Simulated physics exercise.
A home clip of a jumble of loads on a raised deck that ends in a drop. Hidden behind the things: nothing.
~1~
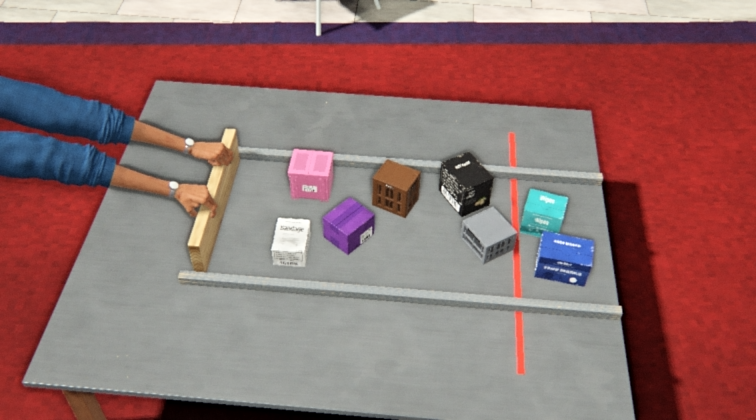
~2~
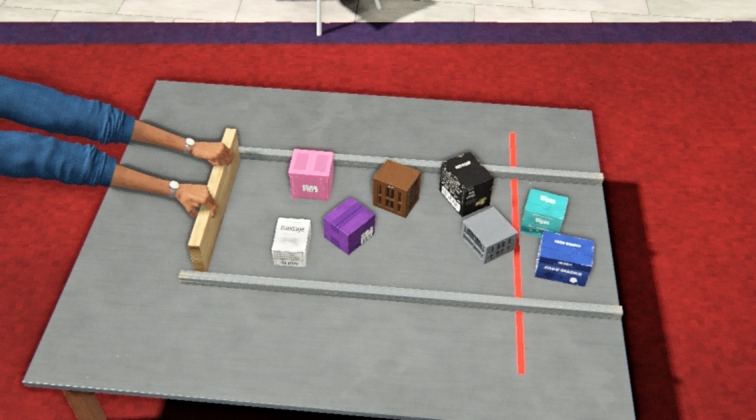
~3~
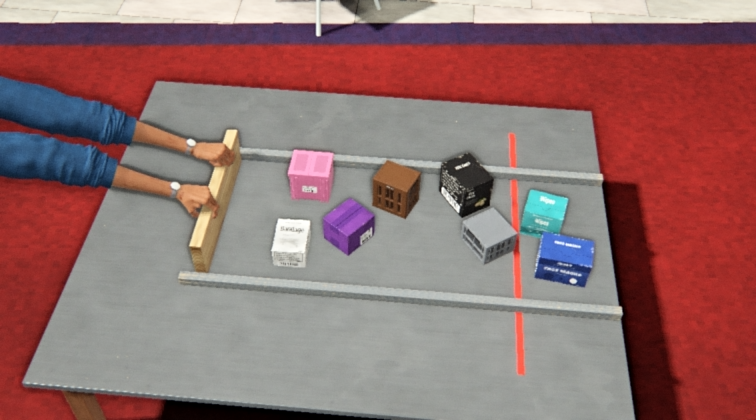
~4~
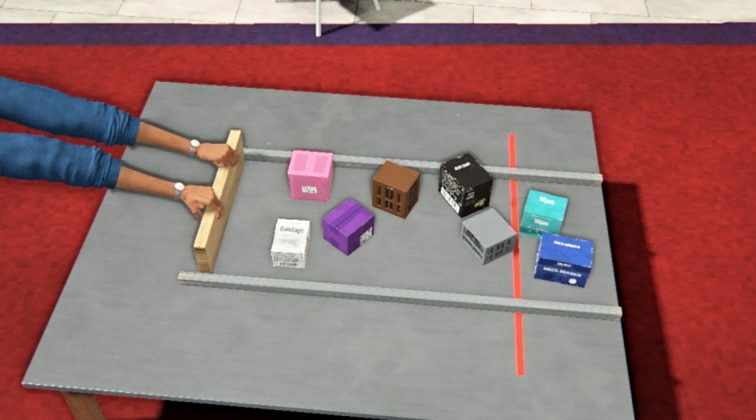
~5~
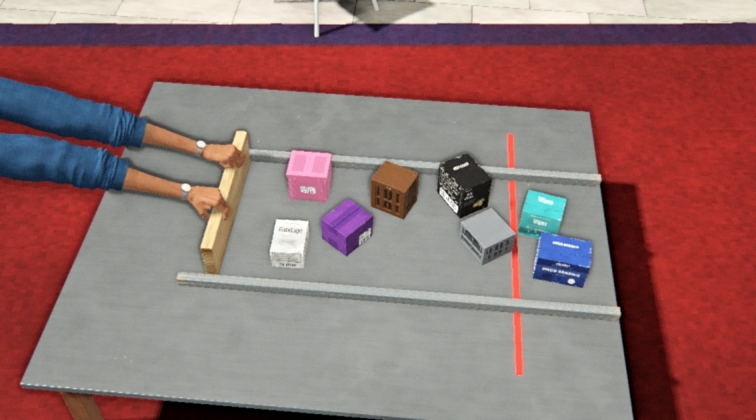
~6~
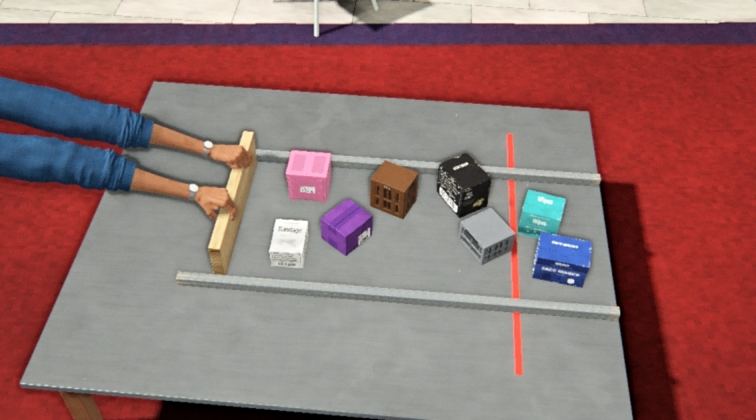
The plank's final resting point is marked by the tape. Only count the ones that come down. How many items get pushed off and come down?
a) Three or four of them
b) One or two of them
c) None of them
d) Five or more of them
One or two of them (b).
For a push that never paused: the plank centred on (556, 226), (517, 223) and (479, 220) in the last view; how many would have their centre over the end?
Going through the three positions, you'd get 5, 2 and 0.
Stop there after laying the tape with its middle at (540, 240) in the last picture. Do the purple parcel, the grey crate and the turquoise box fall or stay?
Taking them in turn: Purple parcel is still there, grey crate is still there, turquoise box ends up off it.
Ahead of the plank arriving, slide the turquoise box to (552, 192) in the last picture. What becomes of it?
It drops over the edge from there.
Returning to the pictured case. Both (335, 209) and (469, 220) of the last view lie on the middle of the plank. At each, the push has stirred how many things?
First 4 and then 8.
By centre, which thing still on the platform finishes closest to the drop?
The one is the blue box.
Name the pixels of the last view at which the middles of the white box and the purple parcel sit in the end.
In the last picture they sit at about (534, 269) and about (534, 222).
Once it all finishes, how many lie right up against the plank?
It is in contact with 3.
Soon after, none off yet; blue box at rest near (562, 260); turquoise box at rest near (541, 216); grey crate at rest near (486, 236).
Then, none off yet; blue box moving near (563, 260); turquoise box moved a little near (564, 218); grey crate moved about its own width near (522, 231).
At rest, the number that fall off is one or two; fallen, black box and turquoise box.
